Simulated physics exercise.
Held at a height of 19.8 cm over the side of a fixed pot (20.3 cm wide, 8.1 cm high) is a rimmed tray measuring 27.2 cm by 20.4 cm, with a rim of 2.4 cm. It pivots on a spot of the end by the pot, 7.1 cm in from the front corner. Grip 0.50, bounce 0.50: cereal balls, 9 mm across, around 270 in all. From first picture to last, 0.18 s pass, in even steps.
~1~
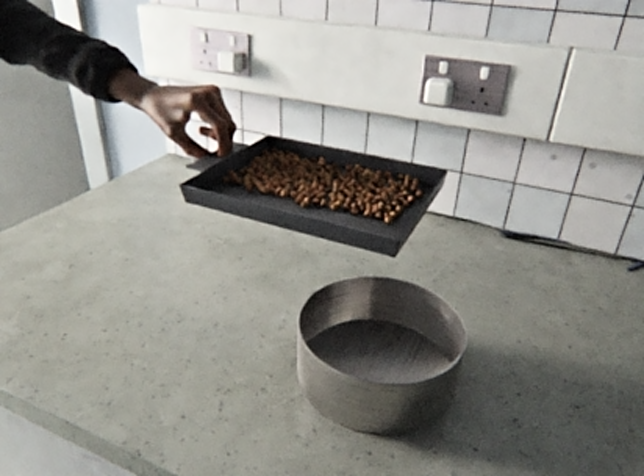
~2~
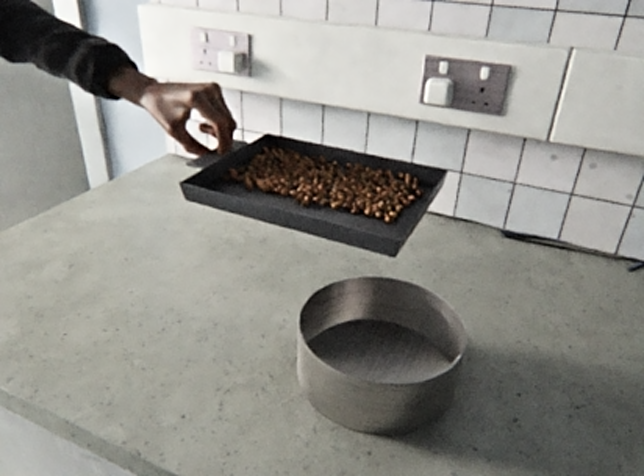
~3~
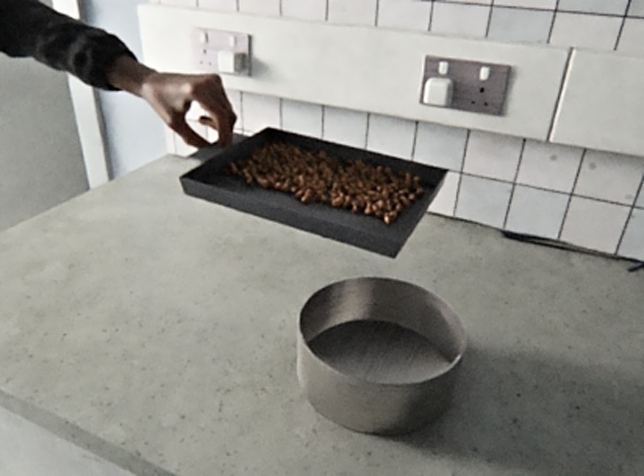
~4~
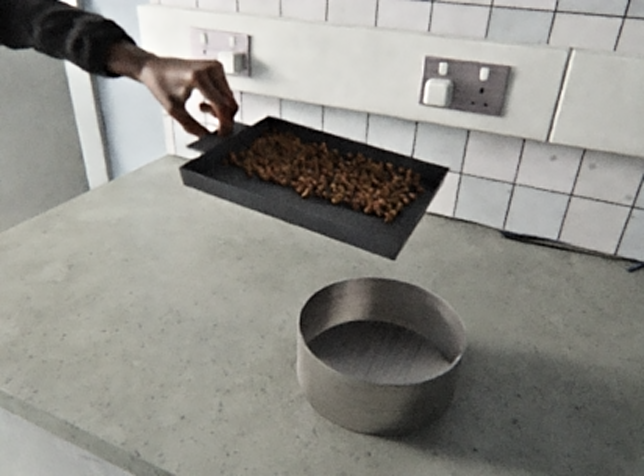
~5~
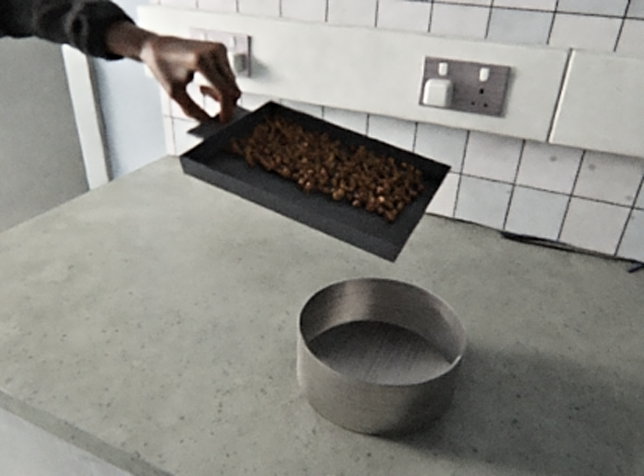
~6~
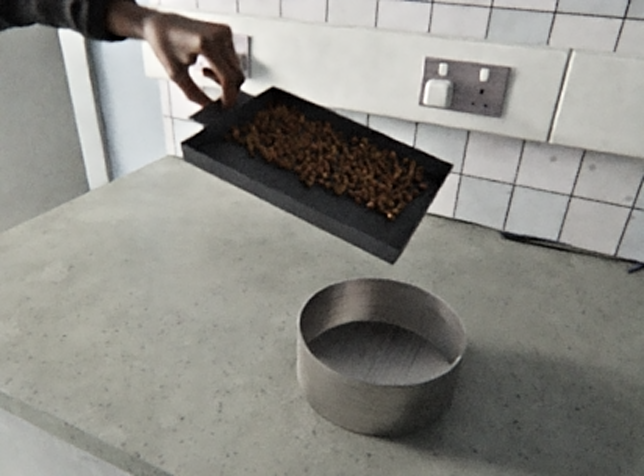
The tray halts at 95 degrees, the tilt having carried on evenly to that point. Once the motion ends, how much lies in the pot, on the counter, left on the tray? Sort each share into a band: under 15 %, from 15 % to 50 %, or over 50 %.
Pot: Over 50 %; counter: From 15 % to 50 %; tray: Under 15 %.
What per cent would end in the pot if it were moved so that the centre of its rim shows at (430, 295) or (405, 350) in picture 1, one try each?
Around 25 per cent, then around 90 per cent.
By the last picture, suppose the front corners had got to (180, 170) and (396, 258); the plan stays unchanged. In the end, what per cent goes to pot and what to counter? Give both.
The pot gets 90 and the counter 10.
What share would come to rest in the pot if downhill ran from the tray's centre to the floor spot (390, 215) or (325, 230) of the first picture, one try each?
Some 35 and 90 per cent.
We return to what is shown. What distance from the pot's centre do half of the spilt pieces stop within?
22 cm.
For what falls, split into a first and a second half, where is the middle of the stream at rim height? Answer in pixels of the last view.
First near (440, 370), then at (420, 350).
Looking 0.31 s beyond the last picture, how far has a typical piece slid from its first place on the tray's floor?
7 cm.
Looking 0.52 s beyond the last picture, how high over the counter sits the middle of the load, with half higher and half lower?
Around 20 cm up.
Then, 0.31 s after the last picture, tilt 54 degrees; the tray holds 100 %, the pot 0 %.
Then, 0.52 s after the last picture, tilt 81 degrees; the tray holds 75 %, the pot 0 %.
Then, 0.84 s after the last picture, tilt 95 degrees; the tray holds 15 %, the pot 45 %.
In the end, pot 70 %, counter 30 %, tray 0 %.
